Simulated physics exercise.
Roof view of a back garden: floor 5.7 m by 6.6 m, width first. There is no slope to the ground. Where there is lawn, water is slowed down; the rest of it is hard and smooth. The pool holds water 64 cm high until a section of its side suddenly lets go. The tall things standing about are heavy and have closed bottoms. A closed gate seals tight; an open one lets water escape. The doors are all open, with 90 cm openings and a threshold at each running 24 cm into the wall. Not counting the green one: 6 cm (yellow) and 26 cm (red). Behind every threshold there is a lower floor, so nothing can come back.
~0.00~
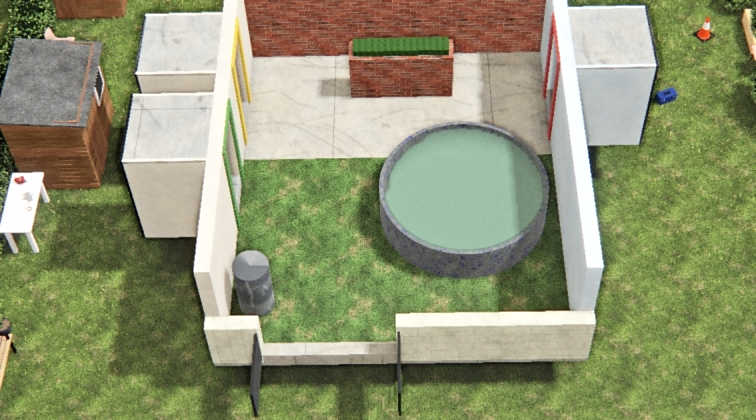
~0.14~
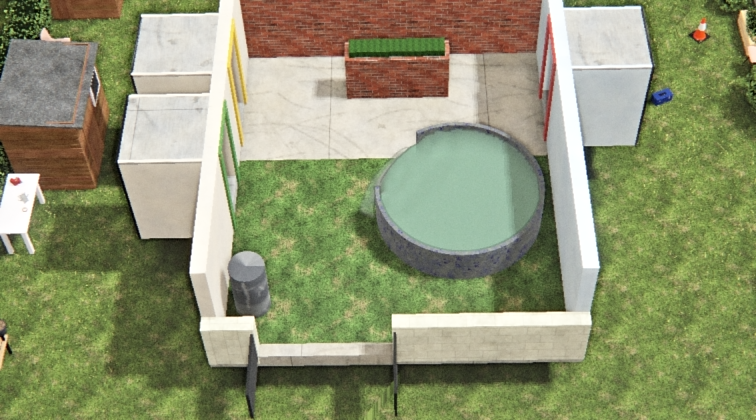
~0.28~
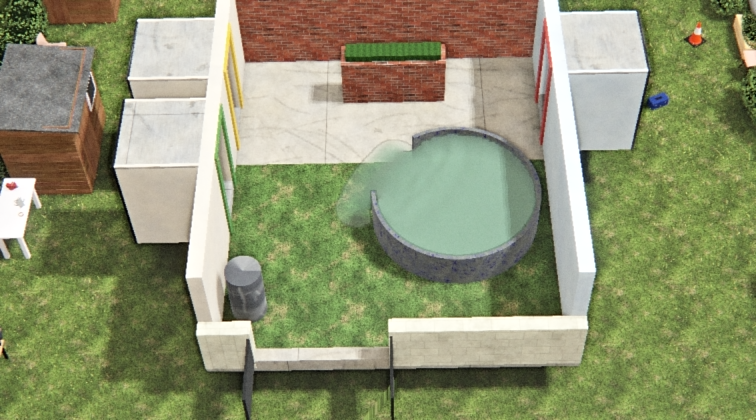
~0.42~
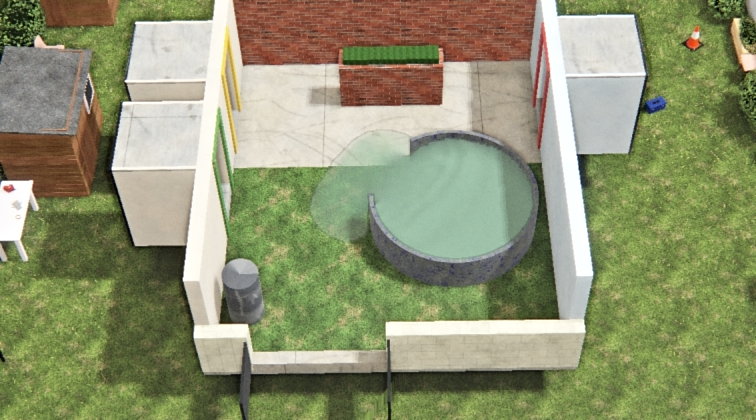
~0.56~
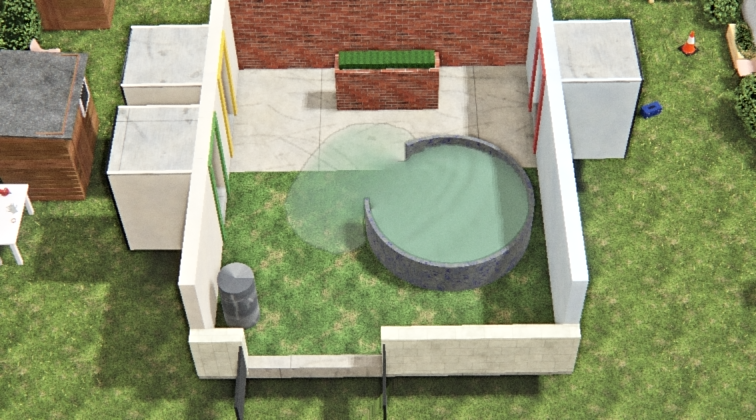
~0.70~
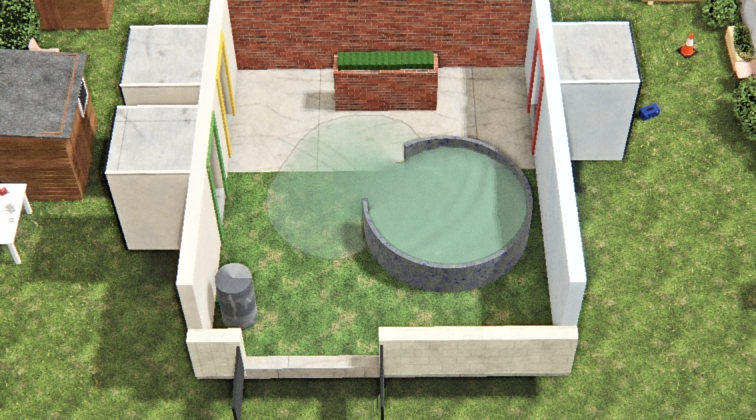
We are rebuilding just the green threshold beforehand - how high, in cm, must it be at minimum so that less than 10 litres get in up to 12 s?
It needs to be about 19 cm high.
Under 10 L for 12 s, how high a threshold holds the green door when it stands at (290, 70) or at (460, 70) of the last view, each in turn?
Roughly 24 cm, then roughly 9.0 cm.
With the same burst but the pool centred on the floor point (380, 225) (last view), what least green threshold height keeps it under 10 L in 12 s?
You'd need some 30 cm.
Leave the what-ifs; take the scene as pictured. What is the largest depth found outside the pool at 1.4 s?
Max depth: Near 32 cm.
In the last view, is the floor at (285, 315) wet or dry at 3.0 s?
Looks like it's not wet.
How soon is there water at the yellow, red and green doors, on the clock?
It reaches yellow at 1.2 s, red at 3.6 s, and green at 1.3 s.
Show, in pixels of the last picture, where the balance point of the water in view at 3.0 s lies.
The water is centred near (366, 187).
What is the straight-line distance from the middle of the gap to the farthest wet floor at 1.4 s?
About 3.6 m.
After 1.4 s water covers 35 % of the floor, deepest (32 cm) near (374, 185); 6 cm at the green door, 0 litres in over its 24 cm threshold.
After 3.0 s water covers 55 % of the floor, deepest (40 cm) near (238, 74); 19 cm at the green door, 0 litres in over its 24 cm threshold.
After 12.0 s water covers 100 % of the floor, deepest (14 cm) near (512, 184); 9 cm at the green door, 0 litres in over its 24 cm threshold.
At the green door as built, the water arrived by 1.4 s and peaked near 23 cm at 2.2 s.
With a threshold of 17 cm, 17 litres would have come in within the 12 s; with 23 cm, 1 litre. So under 10 litres takes about 19 cm.
